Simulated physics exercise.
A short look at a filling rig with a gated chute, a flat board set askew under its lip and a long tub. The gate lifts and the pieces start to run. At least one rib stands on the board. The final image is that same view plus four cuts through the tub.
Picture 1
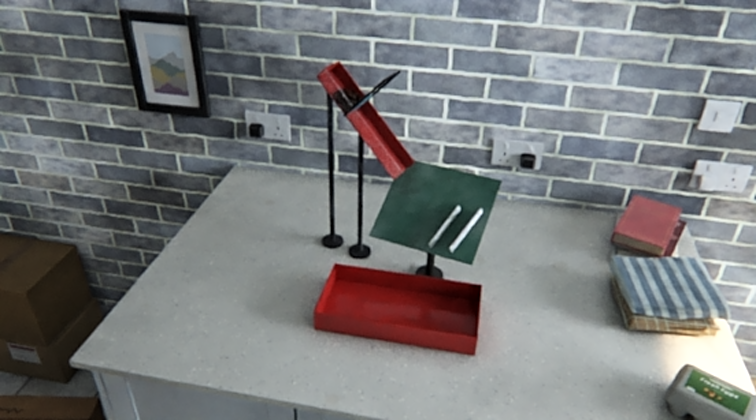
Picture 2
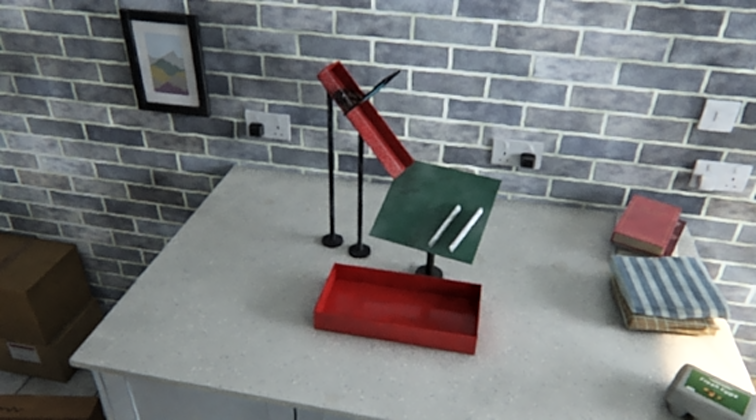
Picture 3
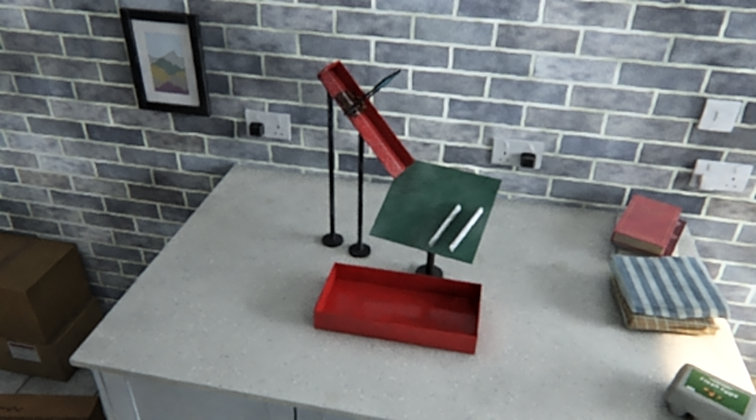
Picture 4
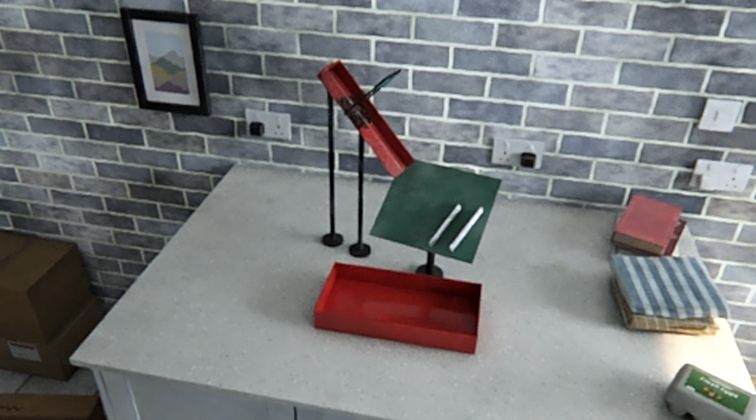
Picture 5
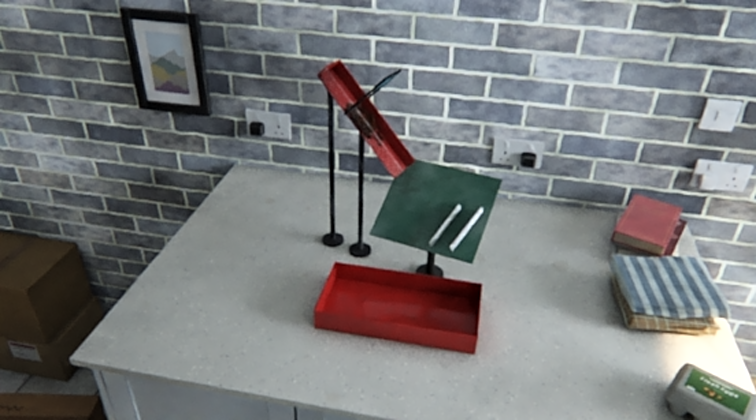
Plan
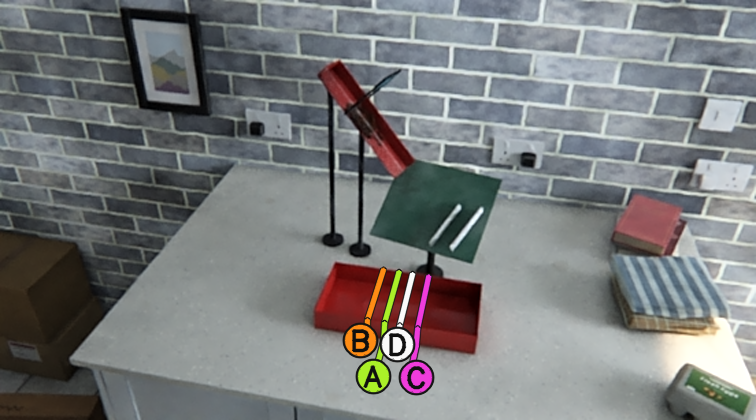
At the start, a steep red chute on black stands holds small dark pieces near its top, above a tilted green board with two white ribs and an empty red tub. The pieces then slide a short way down the chute, the tub still empty.
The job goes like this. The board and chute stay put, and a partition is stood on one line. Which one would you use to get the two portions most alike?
Best: D.
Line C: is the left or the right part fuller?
The left side.
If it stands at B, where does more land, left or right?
Right.
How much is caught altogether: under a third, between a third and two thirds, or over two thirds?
It is over two thirds.
On the marked copy, line A crosses the front rim at (384, 322); line B crosses the front rim at (367, 319); line C crosses the front rim at (417, 327); line D crosses the front rim at (399, 324).
With A, of what is caught, a stray few on the left of the divider, nearly all on the right.
With B, of what is caught, a stray few on the left of the divider, nearly all on the right.
With C, of what is caught, all on the left of the divider, none on the right.
With D, of what is caught, about half on the left of the divider, about half on the right.
